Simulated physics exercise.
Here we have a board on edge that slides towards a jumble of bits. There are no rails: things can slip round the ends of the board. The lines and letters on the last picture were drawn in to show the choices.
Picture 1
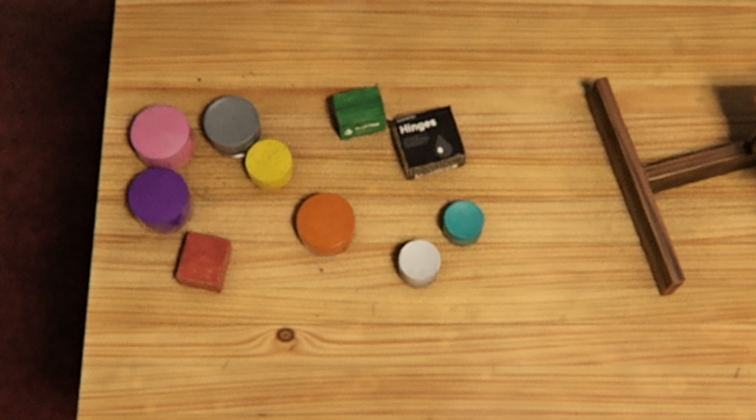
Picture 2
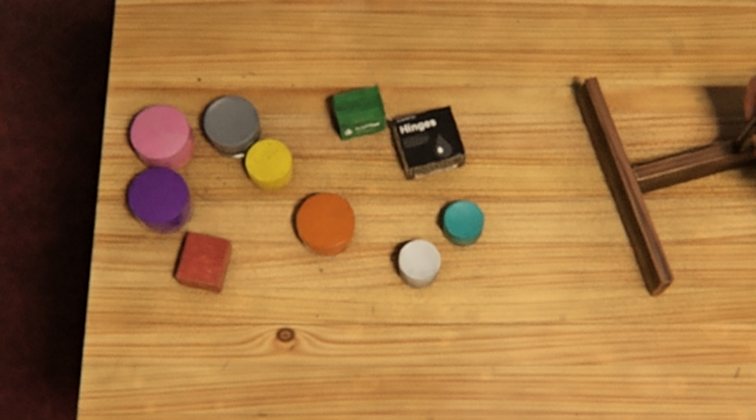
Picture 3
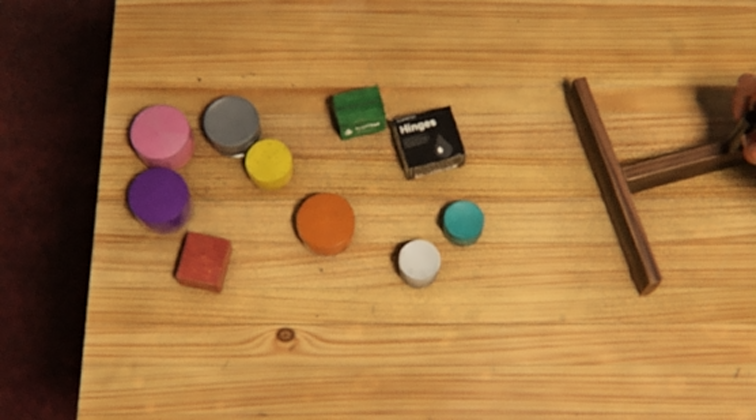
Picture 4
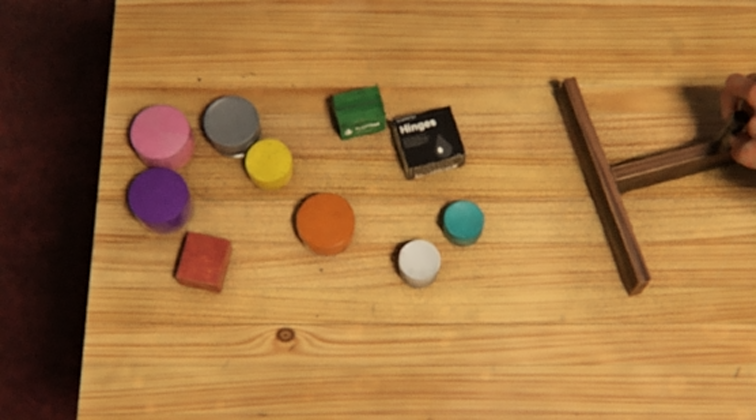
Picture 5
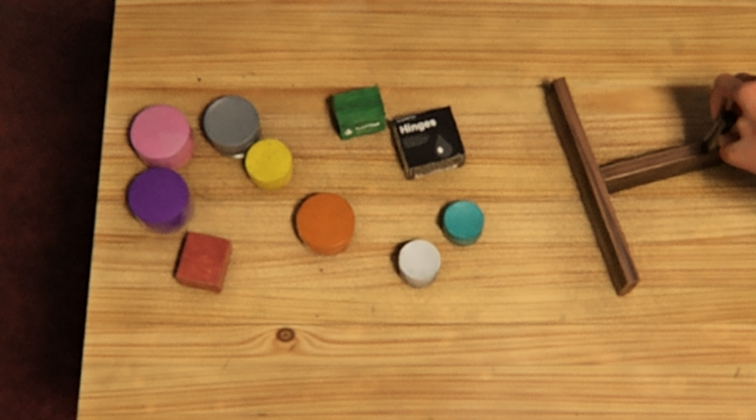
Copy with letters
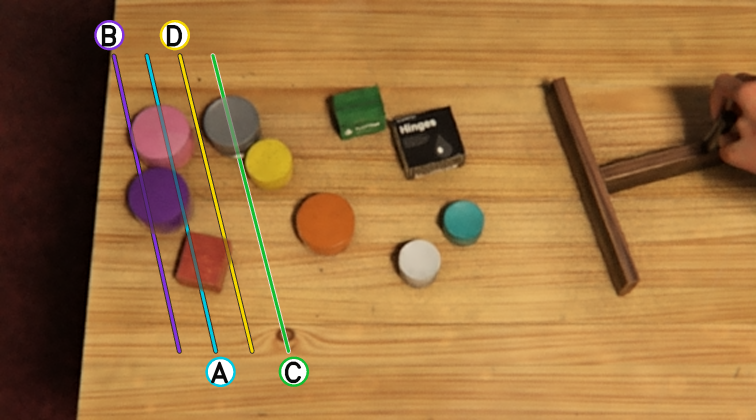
On a wooden tabletop, a hand slides a T-shaped wooden tool slowly left while colourful pots, a block and small boxes stay still.
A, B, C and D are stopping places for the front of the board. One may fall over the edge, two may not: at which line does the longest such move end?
The farthest such stop is D.
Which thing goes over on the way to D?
The pink tin.
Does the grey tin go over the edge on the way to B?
Yes.
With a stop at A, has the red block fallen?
No.
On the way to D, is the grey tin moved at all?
Yes.
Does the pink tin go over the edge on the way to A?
Yes.
On the copy, A at (179, 196); B at (145, 196); C at (249, 196); D at (214, 196).
On D. First, board (458, 176); black box (403, 147); turquoise tub (440, 229).
Then, board (320, 177); grey tin (219, 123); yellow pot (223, 179).
Finally, board (214, 177); pink tin over the edge; purple pot (99, 231); one fallen.
By contrast, A drops three; B drops five; C is within the limit but short.
